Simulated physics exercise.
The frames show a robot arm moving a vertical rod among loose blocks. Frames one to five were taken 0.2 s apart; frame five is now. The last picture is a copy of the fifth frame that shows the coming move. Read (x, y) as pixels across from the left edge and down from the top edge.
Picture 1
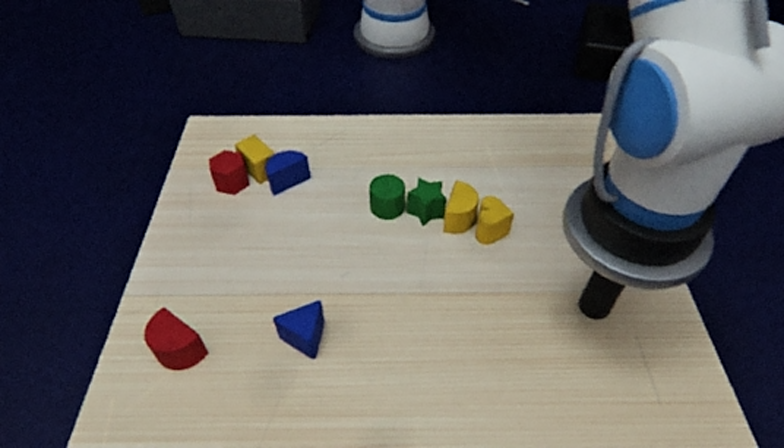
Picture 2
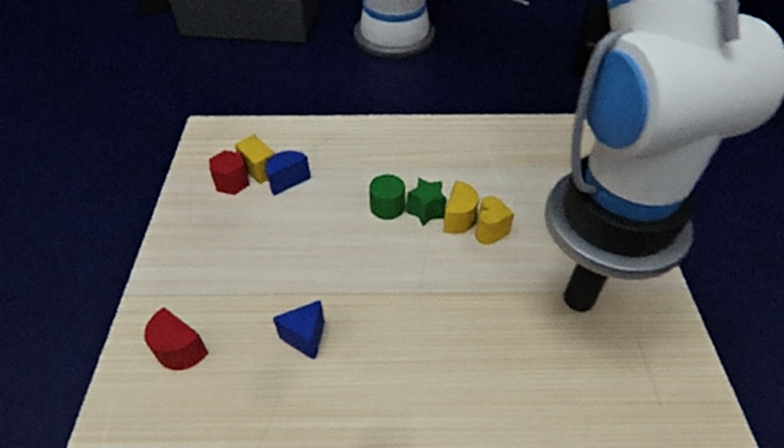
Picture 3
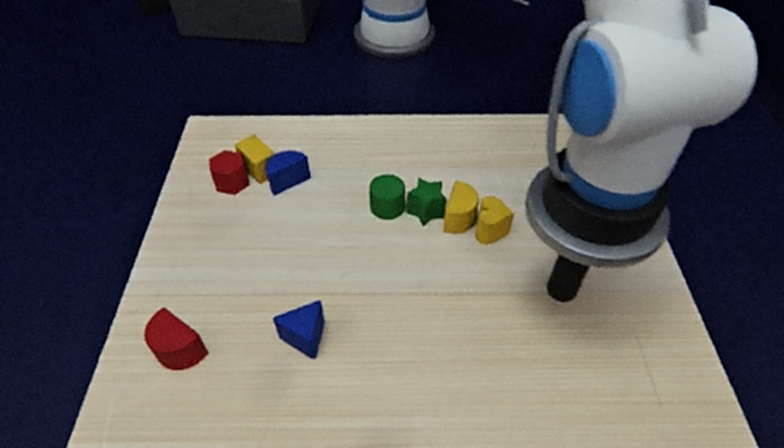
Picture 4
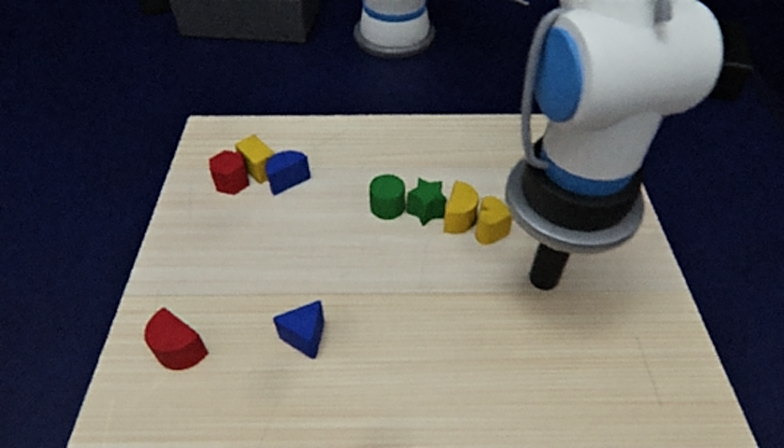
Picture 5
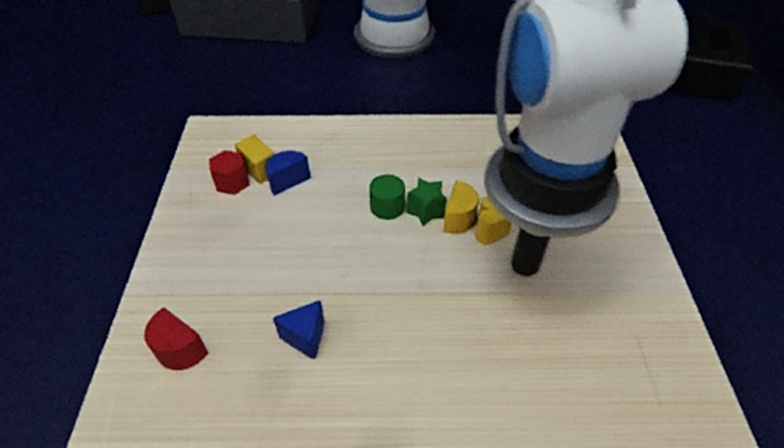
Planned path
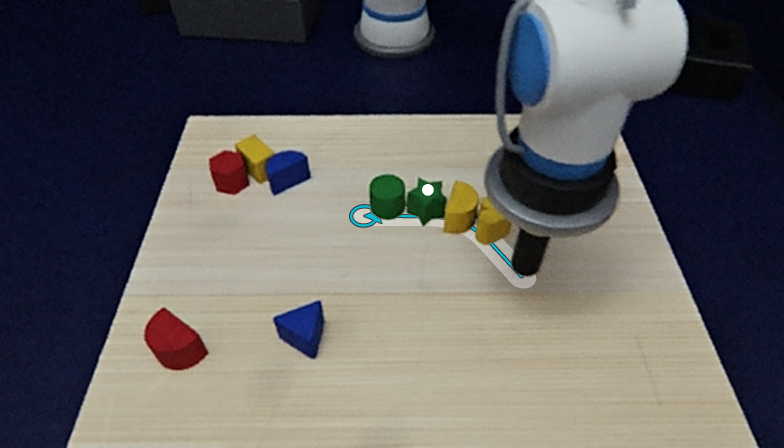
On a wooden board, a robot arm moves its rod left toward the yellow heart block.
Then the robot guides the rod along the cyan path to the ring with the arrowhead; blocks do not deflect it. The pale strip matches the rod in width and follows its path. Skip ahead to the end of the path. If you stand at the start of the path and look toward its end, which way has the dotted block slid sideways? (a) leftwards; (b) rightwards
The answer is a.
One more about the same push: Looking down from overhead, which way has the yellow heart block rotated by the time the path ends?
That block twists clockwise.
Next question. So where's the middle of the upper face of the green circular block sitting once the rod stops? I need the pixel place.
Near (326, 167).
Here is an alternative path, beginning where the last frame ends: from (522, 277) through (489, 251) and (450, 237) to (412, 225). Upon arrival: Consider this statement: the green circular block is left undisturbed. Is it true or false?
Verdict: False.
Path on the board, from (522, 277) by way of (480, 234) and (424, 216) to (364, 216); the dot is on the green star block.
The first path, step by step. One third of the way, rod at (482, 223); green star block at (423, 188); yellow D-shaped block at (452, 186), turned 35° anticlockwise; yellow heart block at (487, 191), turned 35° clockwise.
Two thirds of the way, rod at (425, 205); green circular block at (372, 183); green star block at (405, 183), turned 25° anticlockwise; yellow D-shaped block at (441, 169), turned 30° anticlockwise; yellow heart block at (486, 186), turned 50° clockwise.
At the end, rod at (363, 205); green circular block at (326, 167); green star block at (353, 177); yellow D-shaped block at (441, 169), turned 30° anticlockwise; yellow heart block at (486, 186), turned 50° clockwise.
